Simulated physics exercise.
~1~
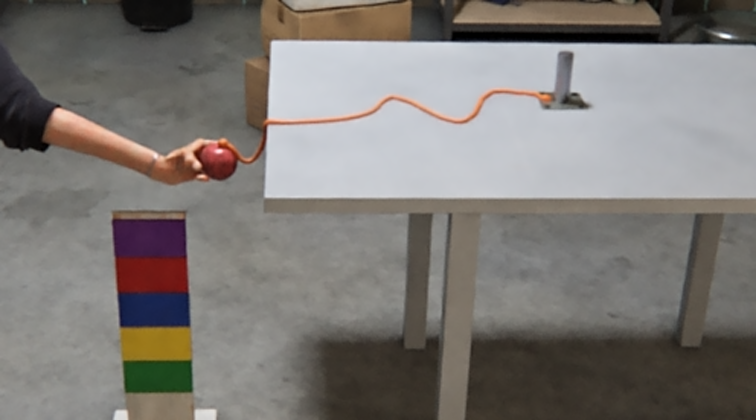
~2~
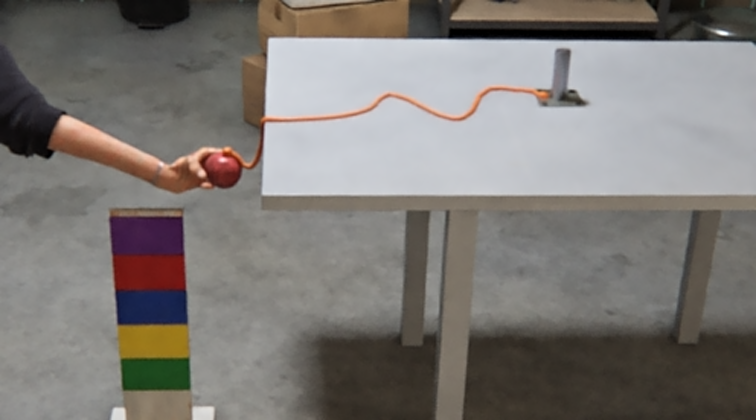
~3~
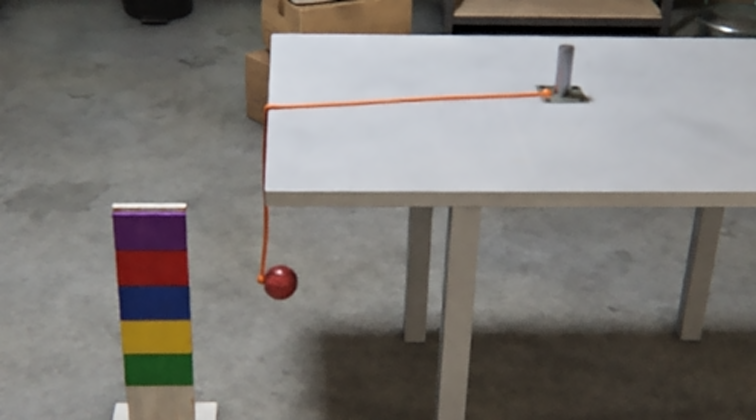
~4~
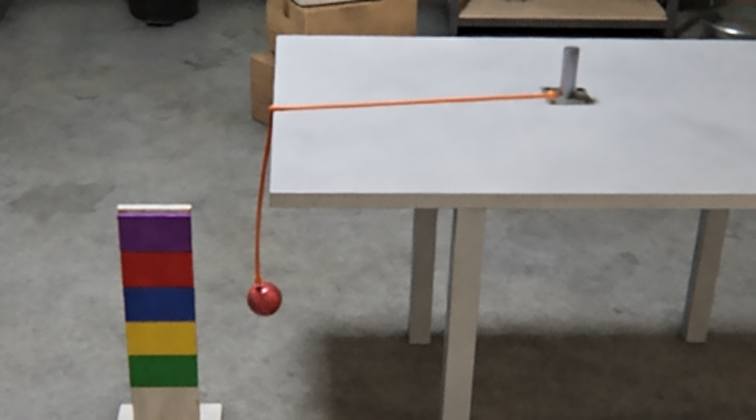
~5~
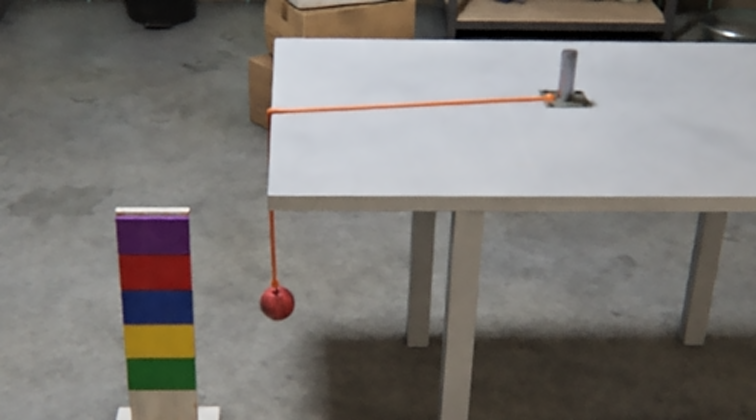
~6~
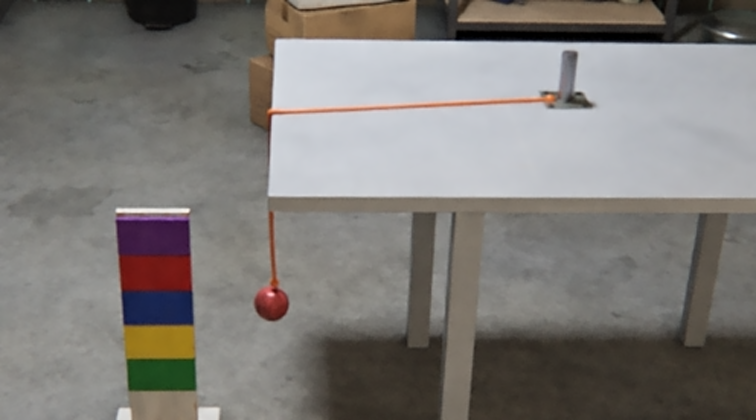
At a workbench beside a board with five coloured bands, a hand held a red ball-like object on an orange cord past the table's edge and let go; it dropped, pulled the cord straight, swayed slightly and ended up hanging level with the blue band.
